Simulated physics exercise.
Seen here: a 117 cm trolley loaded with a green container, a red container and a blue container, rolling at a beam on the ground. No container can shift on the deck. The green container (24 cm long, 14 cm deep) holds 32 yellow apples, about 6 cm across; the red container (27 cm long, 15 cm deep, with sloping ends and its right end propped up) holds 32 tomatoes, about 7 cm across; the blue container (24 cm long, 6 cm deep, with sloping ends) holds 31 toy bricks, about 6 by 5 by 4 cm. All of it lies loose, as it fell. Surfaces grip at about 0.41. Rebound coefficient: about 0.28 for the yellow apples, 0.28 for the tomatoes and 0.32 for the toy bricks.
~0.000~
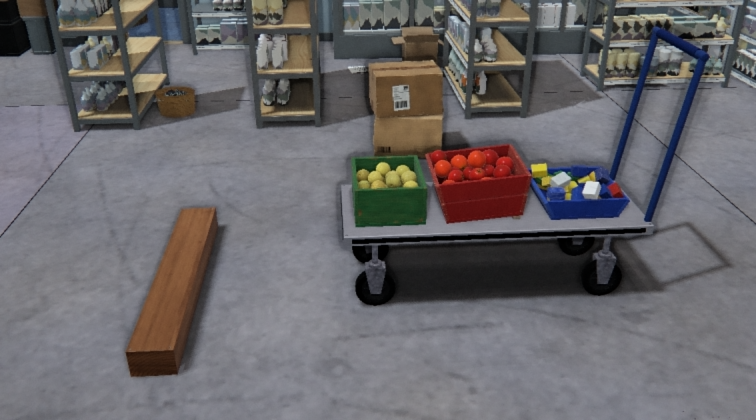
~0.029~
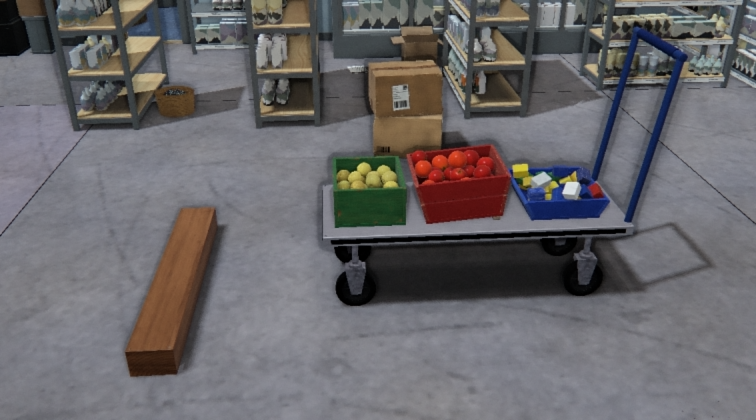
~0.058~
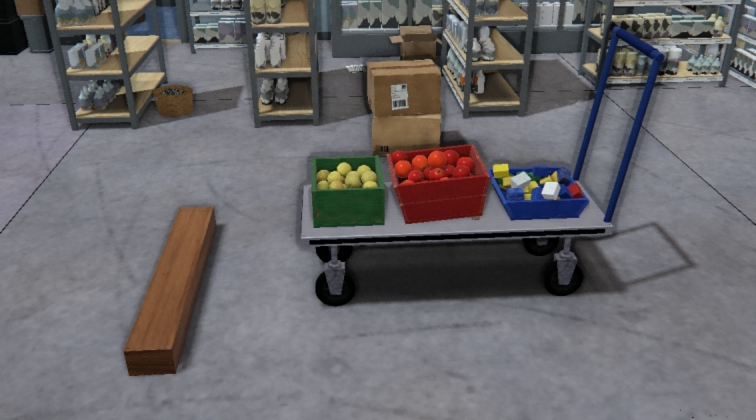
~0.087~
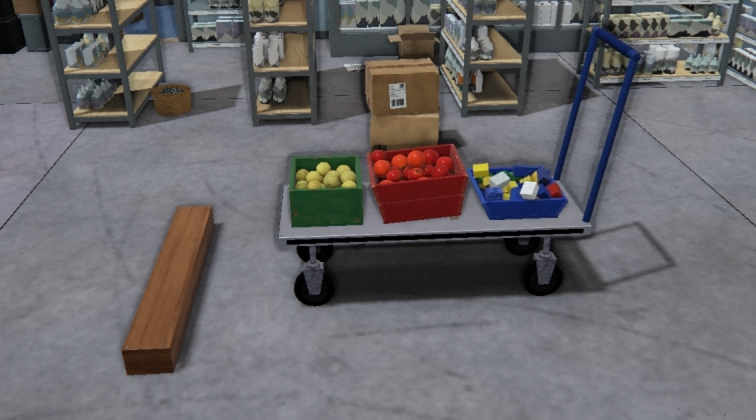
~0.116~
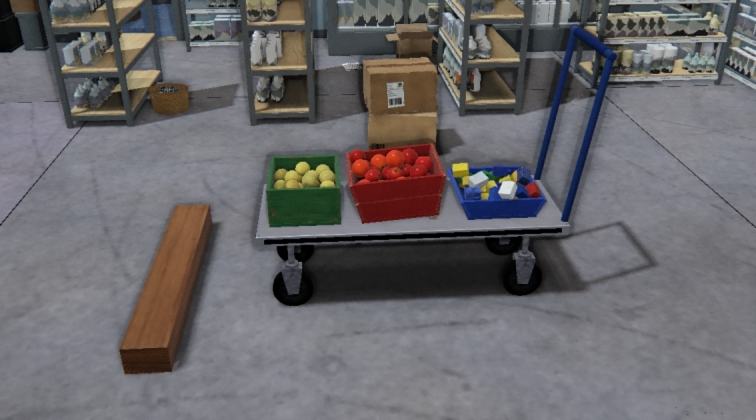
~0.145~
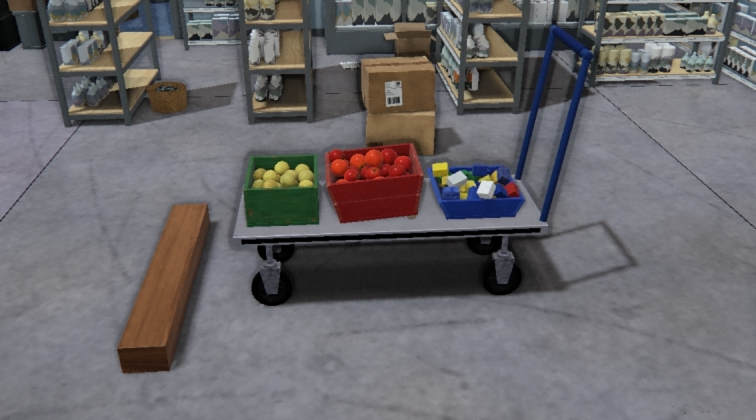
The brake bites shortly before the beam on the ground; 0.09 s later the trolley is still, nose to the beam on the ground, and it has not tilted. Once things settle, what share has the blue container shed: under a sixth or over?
The blue container loses more than a sixth of its toy bricks.
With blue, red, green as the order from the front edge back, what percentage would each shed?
In that case green container 0, red container 10, blue container 20 per cent.
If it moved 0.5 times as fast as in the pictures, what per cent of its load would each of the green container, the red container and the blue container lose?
In that case green container 0, red container 0, blue container 10 per cent.
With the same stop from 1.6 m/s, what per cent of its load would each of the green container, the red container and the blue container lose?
In that case green container 0, red container 0, blue container 10 per cent.
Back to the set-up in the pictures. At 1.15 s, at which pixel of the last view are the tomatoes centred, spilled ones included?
Near (295, 184).
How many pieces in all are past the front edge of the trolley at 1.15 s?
Some 0 pieces.
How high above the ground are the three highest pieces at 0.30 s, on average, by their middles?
About 54 cm.
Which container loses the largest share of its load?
The blue container.
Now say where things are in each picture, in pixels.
In the first frame (each is followed by its nearest rim corner in this view; the camera pans a little), blue container, (548, 201); red container, (439, 185); 63 cm short of the stop; none out.
In the second frame, blue container, (527, 202); red container, (419, 185); 56 cm short of the stop.
In the third frame, blue container, (507, 202); red container, (397, 185); 48 cm short of the stop.
In the fourth frame, blue container, (485, 202); red container, (375, 185); 41 cm short of the stop.
In the fifth frame, blue container, (463, 201); red container, (352, 185); 33 cm short of the stop.
In the sixth frame, blue container, (442, 201); red container, (330, 185); 26 cm short of the stop; none out.
After 0.20 s, the brake bites.
After 0.30 s, green container 32 in, 0 out, red container 32 in, 0 out and blue container 28 in, 3 out.
After 0.42 s, green container 32 in, 0 out, red container 31 in, 1 out and blue container 24 in, 7 out.
After 0.65 s, green container 32 in, 0 out, red container 31 in, 1 out and blue container 23 in, 8 out.
Final count (at 1.15 s), green container 32 in, 0 out, red container 31 in, 1 out and blue container 23 in, 8 out. Asked share, 8 of 31, 26 per cent.
